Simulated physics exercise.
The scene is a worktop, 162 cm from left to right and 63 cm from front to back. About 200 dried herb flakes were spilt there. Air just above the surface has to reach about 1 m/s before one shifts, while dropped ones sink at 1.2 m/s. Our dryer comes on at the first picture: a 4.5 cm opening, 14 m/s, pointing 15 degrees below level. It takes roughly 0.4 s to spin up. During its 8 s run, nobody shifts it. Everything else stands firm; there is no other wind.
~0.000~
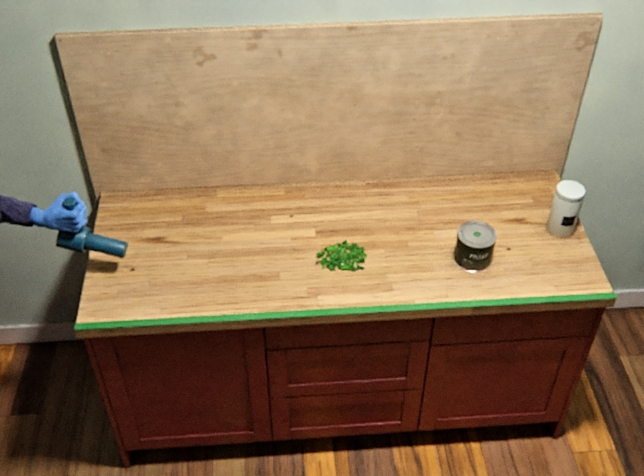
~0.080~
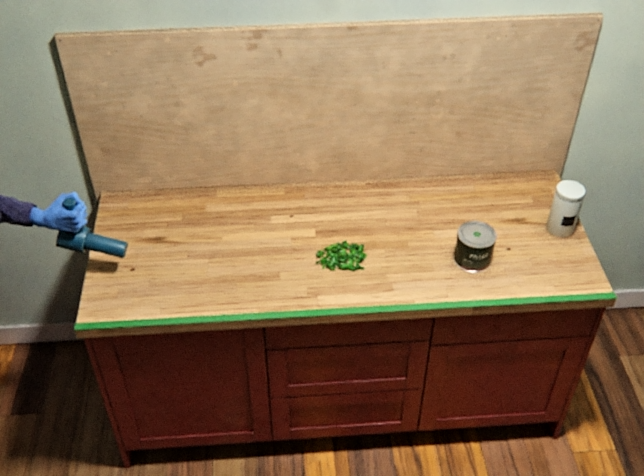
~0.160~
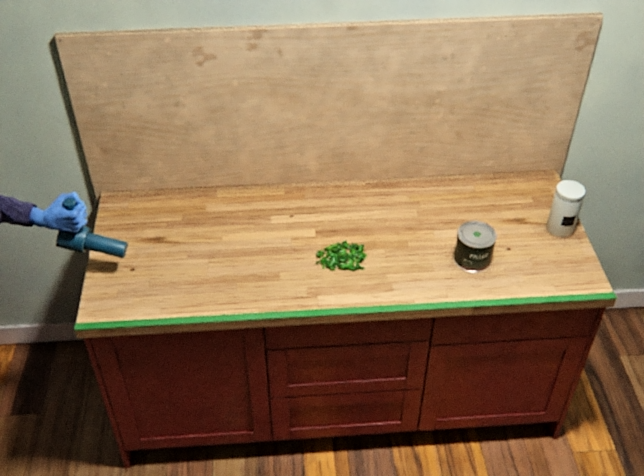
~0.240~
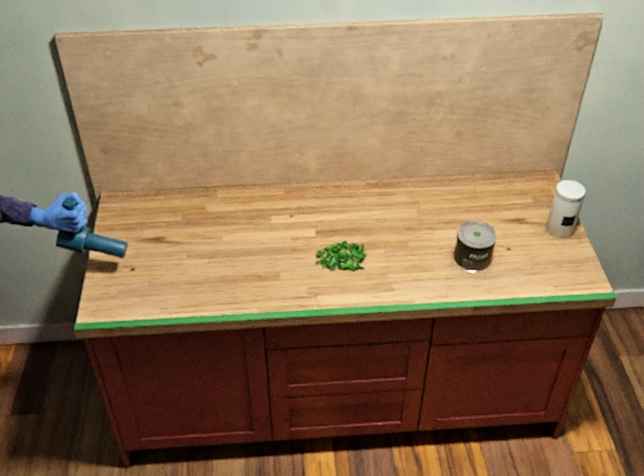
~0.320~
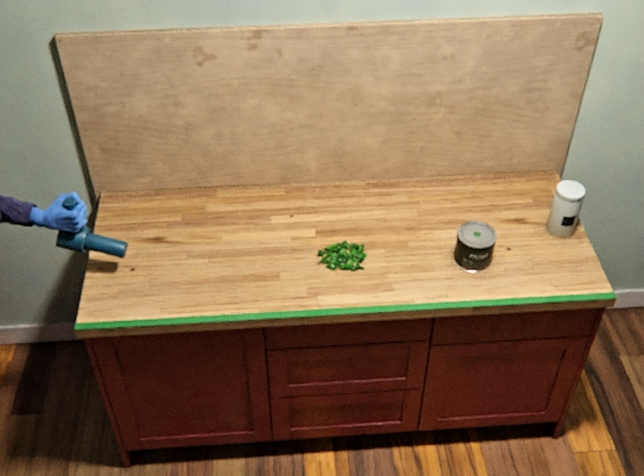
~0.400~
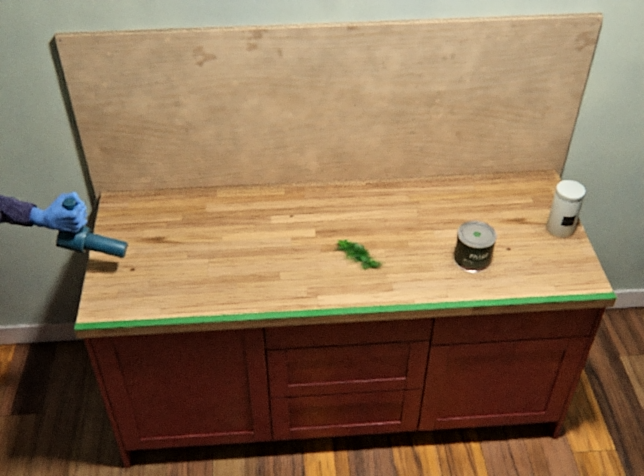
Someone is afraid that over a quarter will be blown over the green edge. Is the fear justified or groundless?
The fear is groundless.
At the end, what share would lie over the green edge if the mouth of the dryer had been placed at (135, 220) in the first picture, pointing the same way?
Then about 70 %.
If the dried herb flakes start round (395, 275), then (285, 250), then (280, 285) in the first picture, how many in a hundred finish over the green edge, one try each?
Taking the three spots in order, you'd get around 20 percent, 0 percent and 60 percent.
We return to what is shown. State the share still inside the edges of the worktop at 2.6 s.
It should be roughly 15 % by then.
After 1.6 s, 66 % are on the move or not yet settled, 2 % are over the green edge; the middle of those still in play is near (558, 195).
After 2.6 s, 12 % are on the move or not yet settled, 2 % are over the green edge.
After 4.4 s, 12 % are on the move or not yet settled, 2 % are over the green edge.
After 8.0 s, at the end, 2 % are over the green edge.
